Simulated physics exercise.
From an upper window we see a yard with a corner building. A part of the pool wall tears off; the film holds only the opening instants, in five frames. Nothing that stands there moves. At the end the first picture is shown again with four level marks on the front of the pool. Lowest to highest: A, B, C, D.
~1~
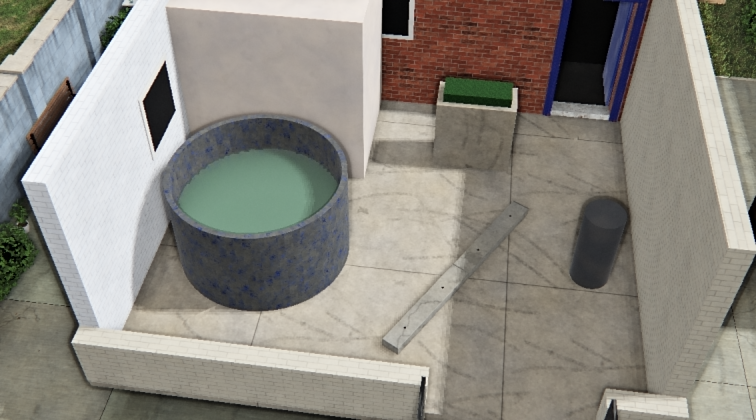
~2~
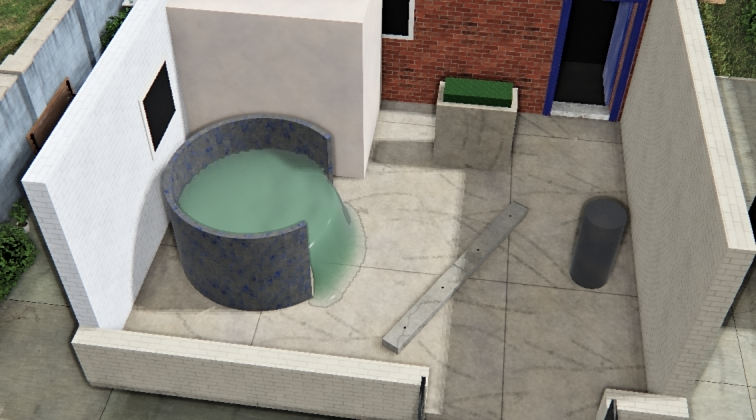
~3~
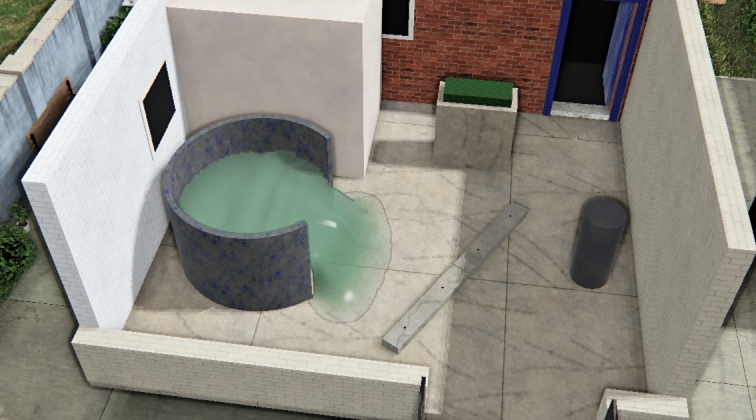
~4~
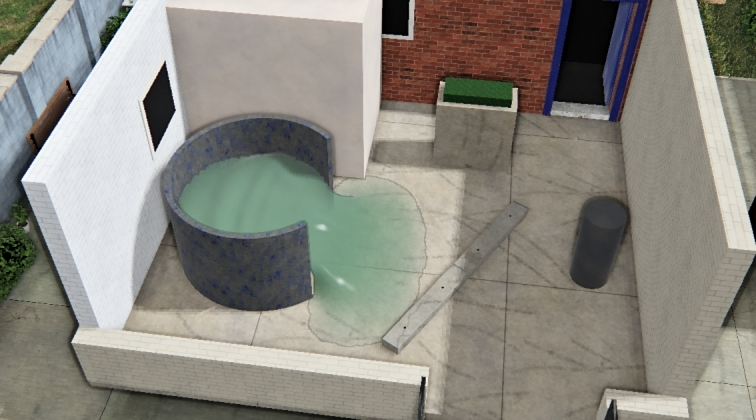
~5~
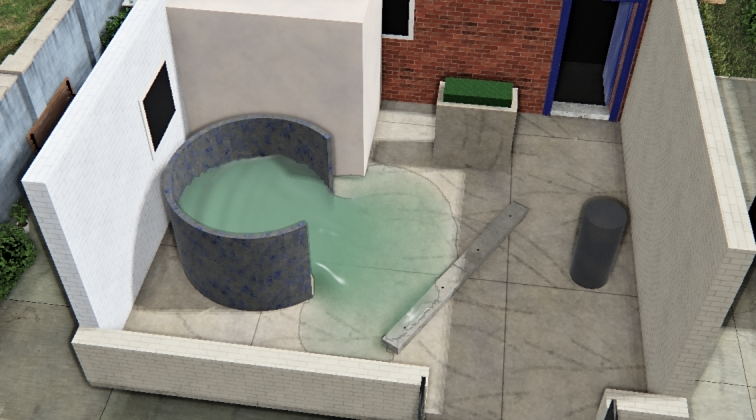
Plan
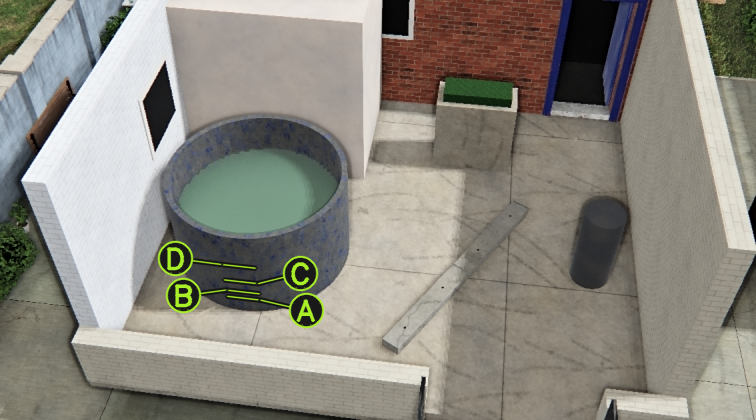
In a walled yard beside a corner building, the right side of a round, dark pool opens and green water pours out, spreading rightward across the paved ground to a long plank lying diagonally on the paving.
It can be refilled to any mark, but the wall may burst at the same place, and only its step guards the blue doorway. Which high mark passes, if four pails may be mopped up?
Go for B.
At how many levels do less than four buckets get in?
Two of them.
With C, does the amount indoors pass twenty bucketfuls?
No, less.
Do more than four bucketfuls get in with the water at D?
Yes.
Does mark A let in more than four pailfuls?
No.
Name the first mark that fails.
The answer is C.
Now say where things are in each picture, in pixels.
In the first frame, water in the pool at rest, its middle at (260, 201); foot of the blue doorway at (579, 117); open gate at (517, 375).
In the second frame, 2 % of the ground under water, visible out to (326, 295).
In the third frame, 5 % of the ground under water, visible out to (367, 197).
In the fourth frame, 12 % of the ground under water, visible out to (379, 181).
In the fifth frame, 19 % of the ground under water, visible out to (405, 173).
In lime, A at (243, 298); B at (242, 291); C at (241, 281); D at (238, 266); from the bottom up A, B, C, D.
With A, nothing gets over.
With B, a splash gets over, under a bucket.
With C, about 8 bucketfuls get in.
With D, dozens of bucketfuls pour in.
